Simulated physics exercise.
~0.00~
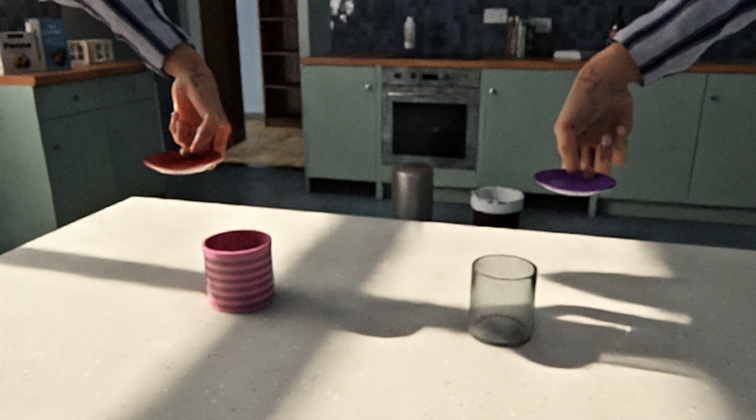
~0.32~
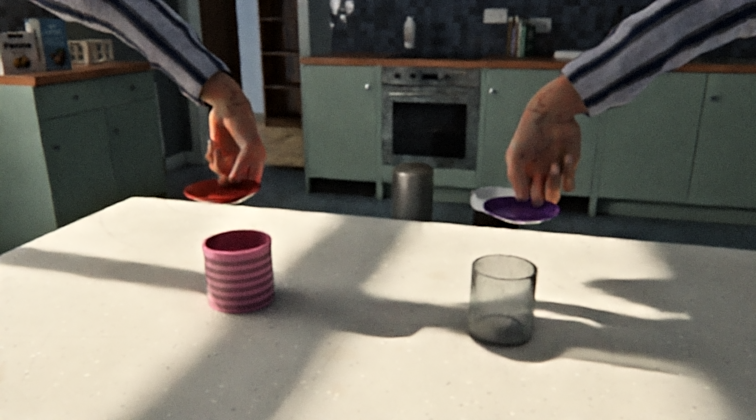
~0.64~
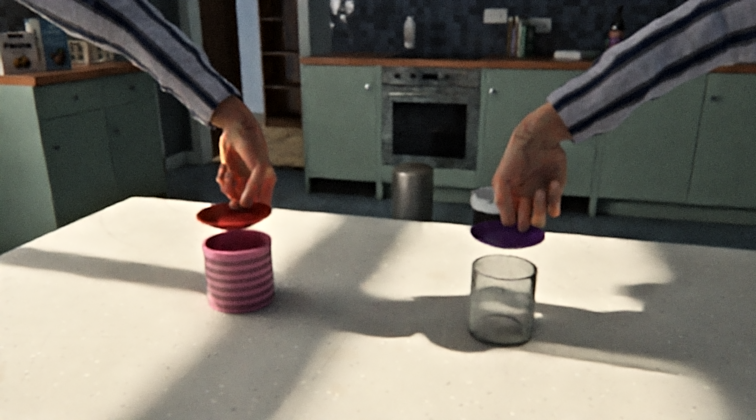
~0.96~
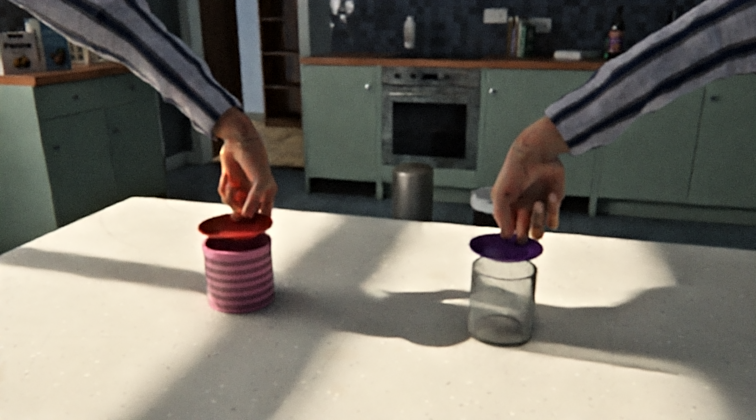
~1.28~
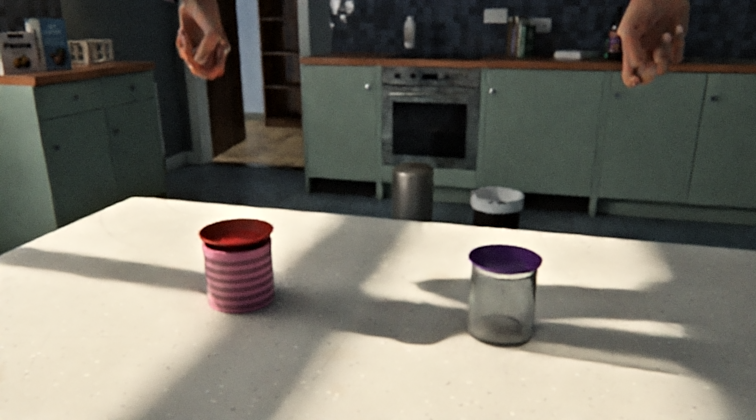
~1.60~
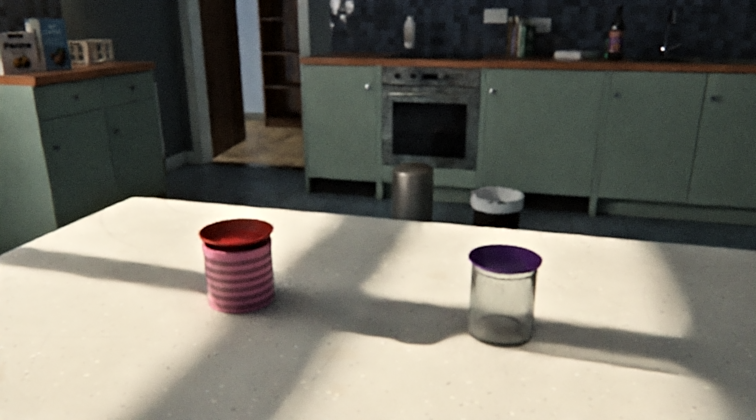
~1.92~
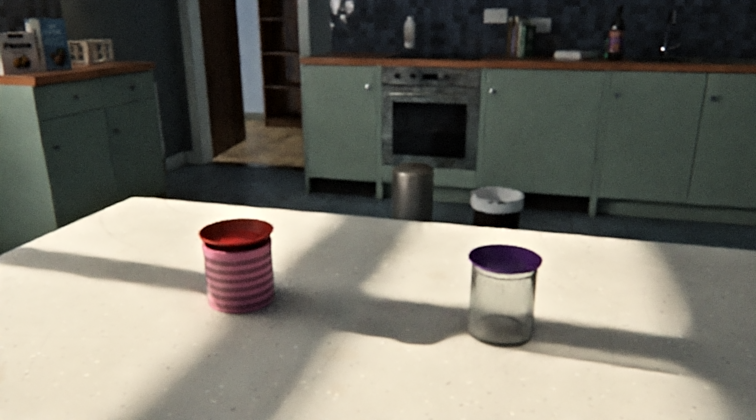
Two hands lowered a red plate over a pink striped jar on the left and a purple plate over a clear glass on the right, then let go and drew away, leaving each plate resting on the rim like a lid.
